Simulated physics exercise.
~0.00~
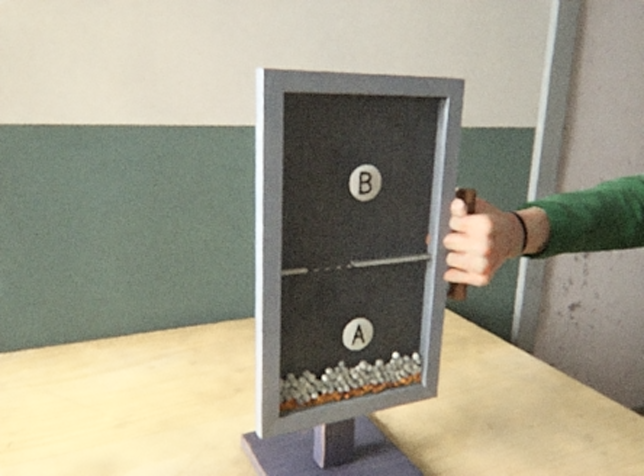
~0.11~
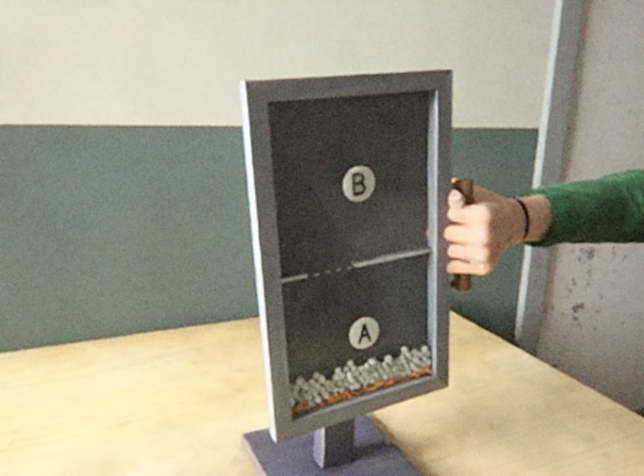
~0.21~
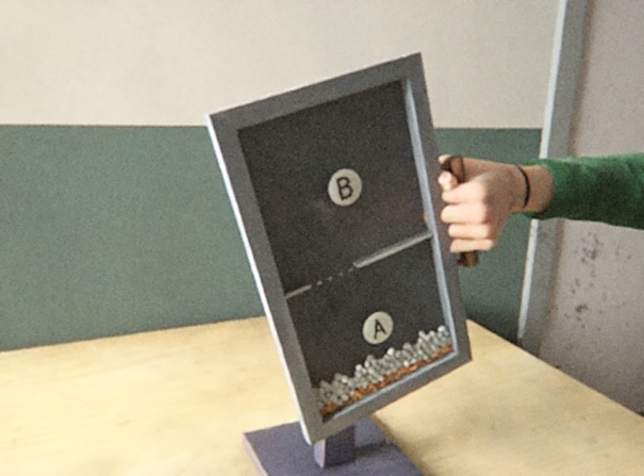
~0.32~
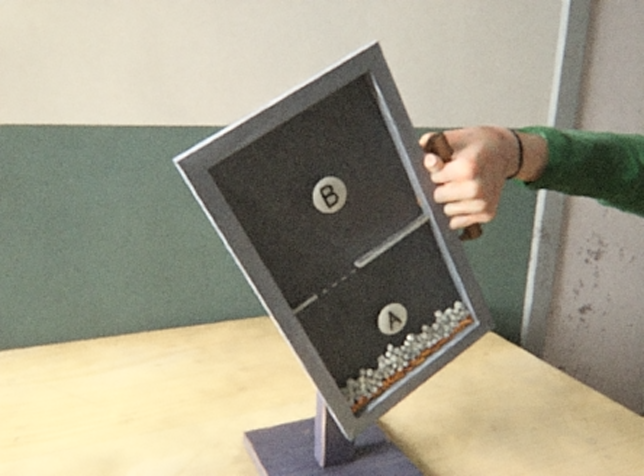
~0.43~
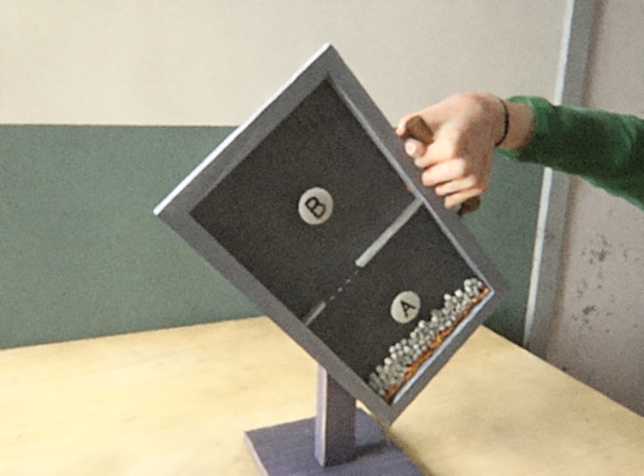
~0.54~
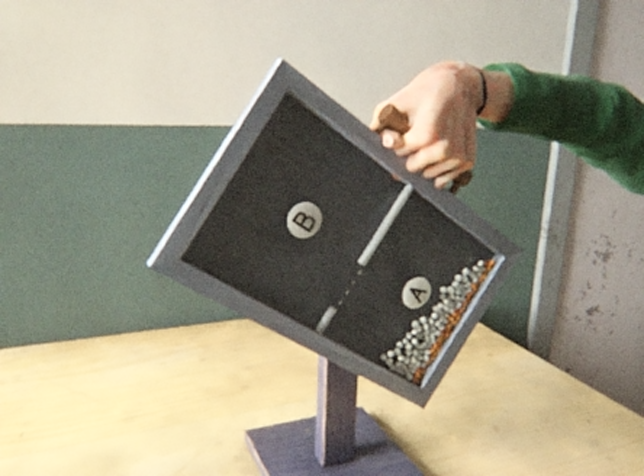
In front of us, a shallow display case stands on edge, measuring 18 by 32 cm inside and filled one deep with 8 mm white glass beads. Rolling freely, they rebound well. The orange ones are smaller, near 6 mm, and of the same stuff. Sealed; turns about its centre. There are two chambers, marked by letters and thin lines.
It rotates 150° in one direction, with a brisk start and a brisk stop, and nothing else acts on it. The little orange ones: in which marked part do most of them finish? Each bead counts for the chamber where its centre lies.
Most finish in B.
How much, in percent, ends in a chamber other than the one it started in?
85 per cent.
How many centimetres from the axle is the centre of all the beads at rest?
Some 1 cm left and 11 cm below.
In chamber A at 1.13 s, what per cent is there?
Around 95 per cent.
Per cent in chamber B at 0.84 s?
I'd guess near 0 in a hundred.
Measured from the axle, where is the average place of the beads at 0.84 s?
Right by about 11 cm and below by about 5 cm.
By 0.84 s, it stands 92° anticlockwise; the beads' middle is 11 cm right of and 5 cm below the centre; A 100 %; small ones, A 100 %.
By 1.13 s, it stands 127° anticlockwise; the beads' middle is 10 cm right of and level with the centre; A 95 %, B 5 %; small ones, A 100 %.
By 1.39 s, it stands 150° anticlockwise; the beads' middle is 6 cm right of and 2 cm below the centre; A 65 %, B 35 %; small ones, A 55 %, B 45 %.
At rest by 3.3 s, it stands 150° anticlockwise; A 15 %, B 85 %; small ones, A 5 %, B 95 %.
